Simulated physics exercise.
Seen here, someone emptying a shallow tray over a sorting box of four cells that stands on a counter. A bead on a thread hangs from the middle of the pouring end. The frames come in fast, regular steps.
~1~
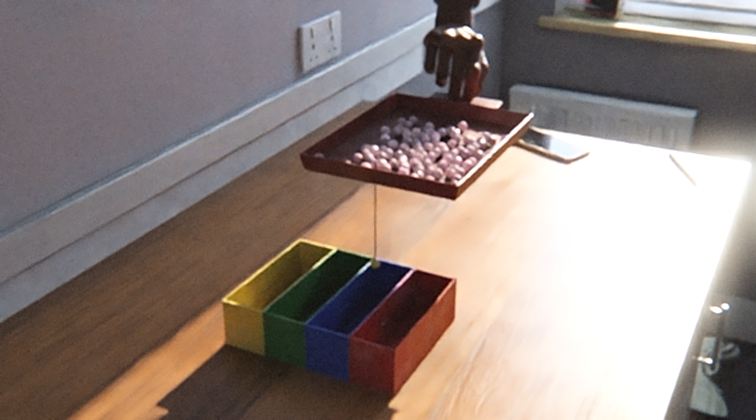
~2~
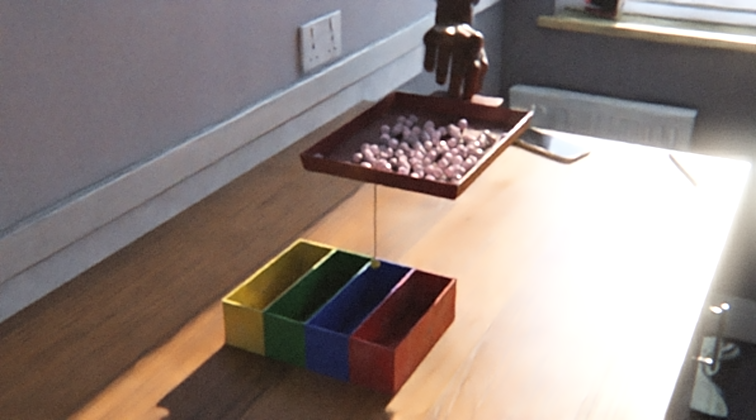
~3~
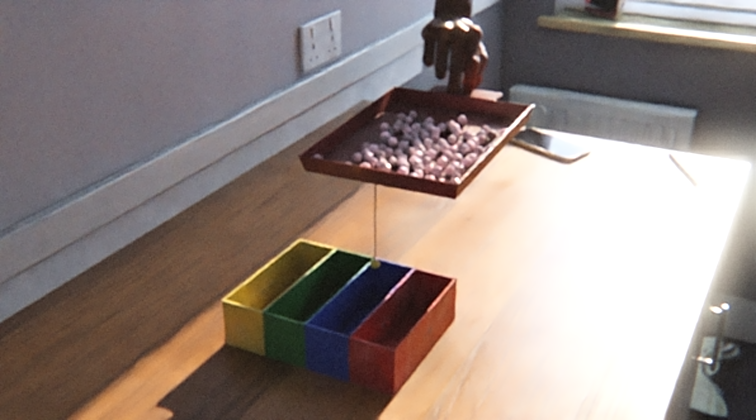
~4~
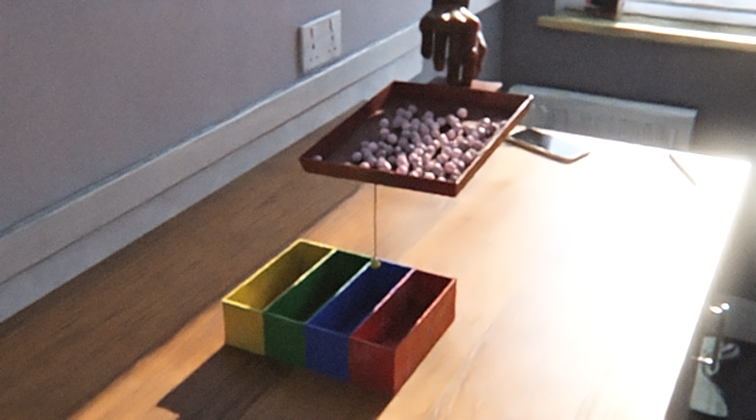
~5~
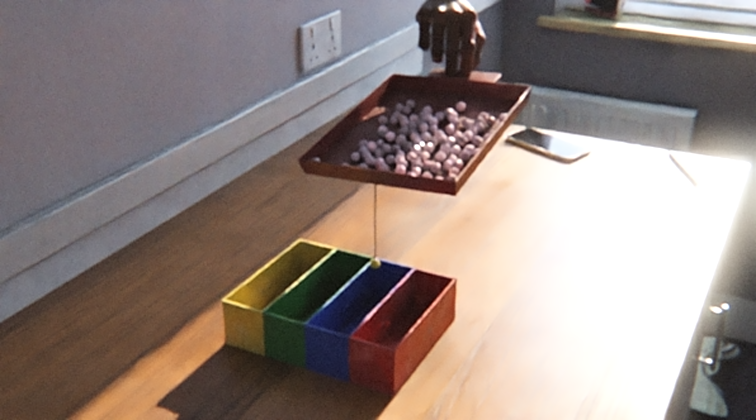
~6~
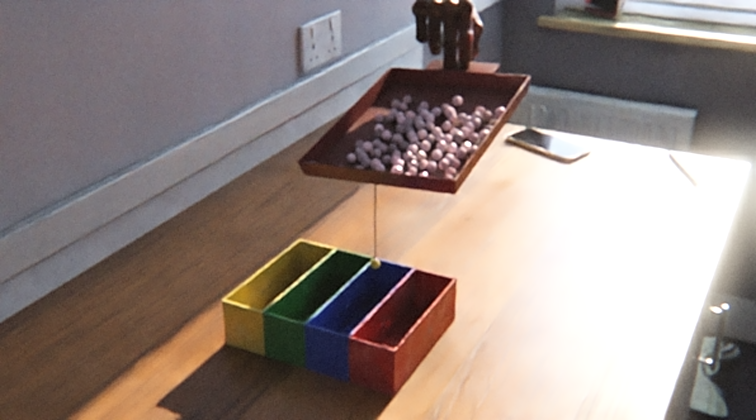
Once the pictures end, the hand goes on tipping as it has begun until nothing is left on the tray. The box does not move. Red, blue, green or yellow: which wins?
Fullest: The yellow cell.
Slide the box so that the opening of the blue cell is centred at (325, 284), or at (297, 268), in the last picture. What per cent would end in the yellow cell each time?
In turn 10 and 0 in a hundred.
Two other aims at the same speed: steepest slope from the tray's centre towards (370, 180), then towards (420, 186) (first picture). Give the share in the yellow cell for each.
First some 20, then 0 per cent.
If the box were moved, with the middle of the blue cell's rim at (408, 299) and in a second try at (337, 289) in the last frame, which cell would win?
In turn: That yellow cell; the green cell.
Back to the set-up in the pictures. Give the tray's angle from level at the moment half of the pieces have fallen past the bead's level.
Roughly 85°.
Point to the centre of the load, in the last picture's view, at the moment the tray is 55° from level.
Around (363, 148).
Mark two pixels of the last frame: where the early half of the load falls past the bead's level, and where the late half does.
Around (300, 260) and then (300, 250).
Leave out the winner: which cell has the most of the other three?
It is that green cell.
Shortly afterwards, tray tipped steeply; the whole lot on the tray.
Next, tray tipped right over; a little on the tray; near half in the yellow cell; near a quarter in the green cell; near a quarter falling or outside the box.
Some moments later, tray tipped past a quarter turn; near two thirds in the yellow cell; near a third in the green cell; only a few in the red cell; only a few falling or outside the box.
In the end, tray tipped past a quarter turn; near two thirds in the yellow cell; near a third in the green cell; only a few in the red cell; none at all in the blue cell; only a few outside the box.
